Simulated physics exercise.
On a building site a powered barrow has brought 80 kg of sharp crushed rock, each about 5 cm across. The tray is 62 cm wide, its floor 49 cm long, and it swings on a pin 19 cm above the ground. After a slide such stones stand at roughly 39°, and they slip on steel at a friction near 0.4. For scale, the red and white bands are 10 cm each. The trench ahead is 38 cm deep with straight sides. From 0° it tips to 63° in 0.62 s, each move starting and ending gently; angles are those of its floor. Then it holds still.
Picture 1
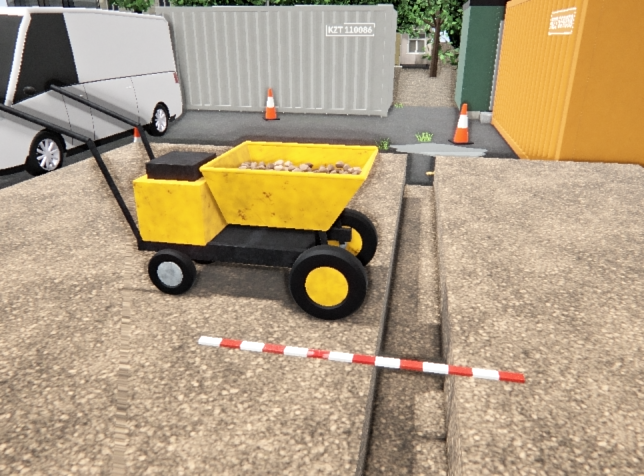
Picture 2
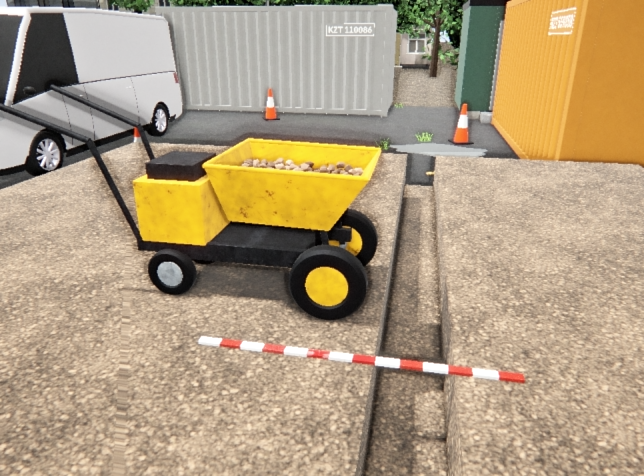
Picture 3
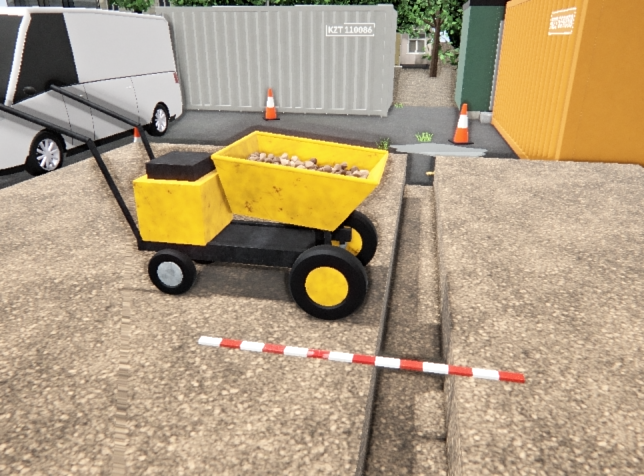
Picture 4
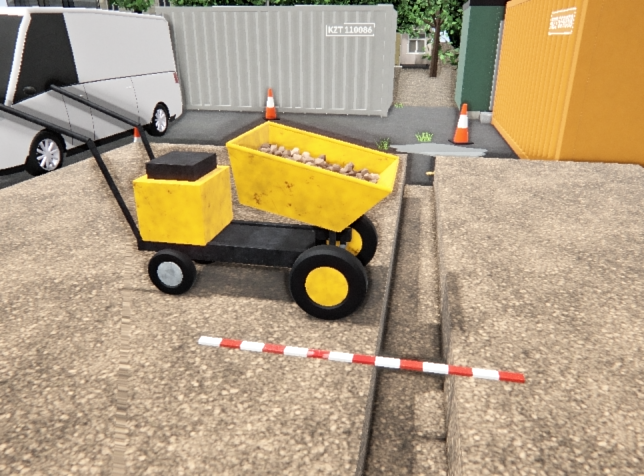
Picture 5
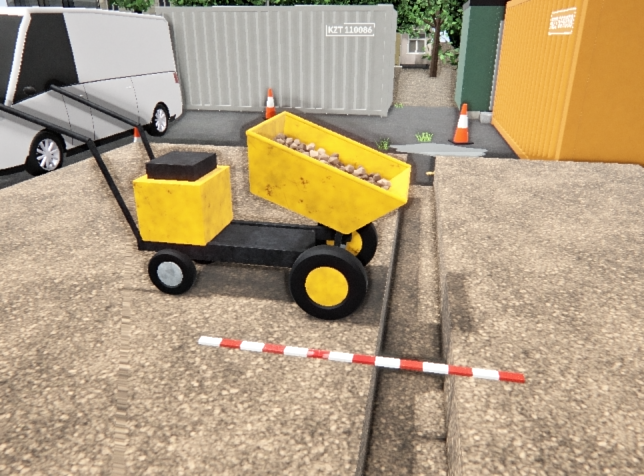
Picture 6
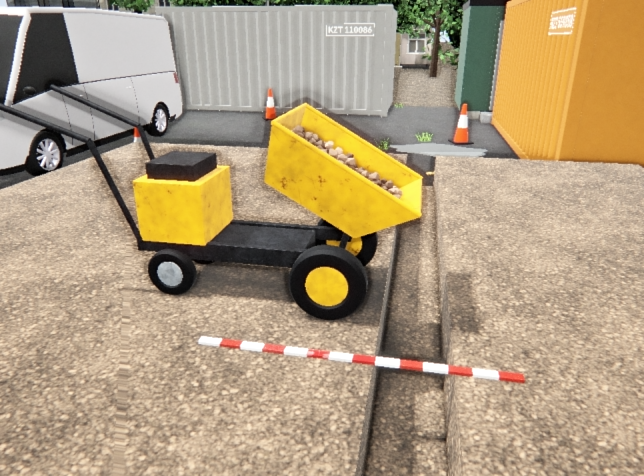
The yellow tray of a small wheeled barrow, loaded with crushed rock, tilts slowly and then more steeply toward the right, its rear end rising while the barrow stays still beside a narrow trench crossed by a red and white striped pole.
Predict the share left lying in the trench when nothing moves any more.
About 3 per cent.
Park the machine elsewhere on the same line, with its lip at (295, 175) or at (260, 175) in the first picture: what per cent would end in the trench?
First some 35, then 35 per cent.
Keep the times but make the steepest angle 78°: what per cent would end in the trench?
In that case some 15 per cent.
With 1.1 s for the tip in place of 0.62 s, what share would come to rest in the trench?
It would be near 5 per cent.
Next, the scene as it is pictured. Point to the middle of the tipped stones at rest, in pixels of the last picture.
Around (494, 307).
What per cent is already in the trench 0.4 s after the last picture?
About 0 per cent by then.
Then, 0.2 s after the last picture the floor is at 53°, 100 % in the tray; the foremost stones are at (417, 223).
Then, 0.4 s after the last picture the floor is at 63°, 95 % in the tray, 5 % past the trench; the foremost stones are at (486, 280).
Then, 0.8 s after the last picture the floor is at 63°, 67 % in the tray, 33 % past the trench; the foremost stones are at (585, 311).
Then, 2.7 s after the last picture the floor is at 63°, 59 % in the tray, 3 % in the trench, 39 % past the trench; the foremost stones are at (634, 310).
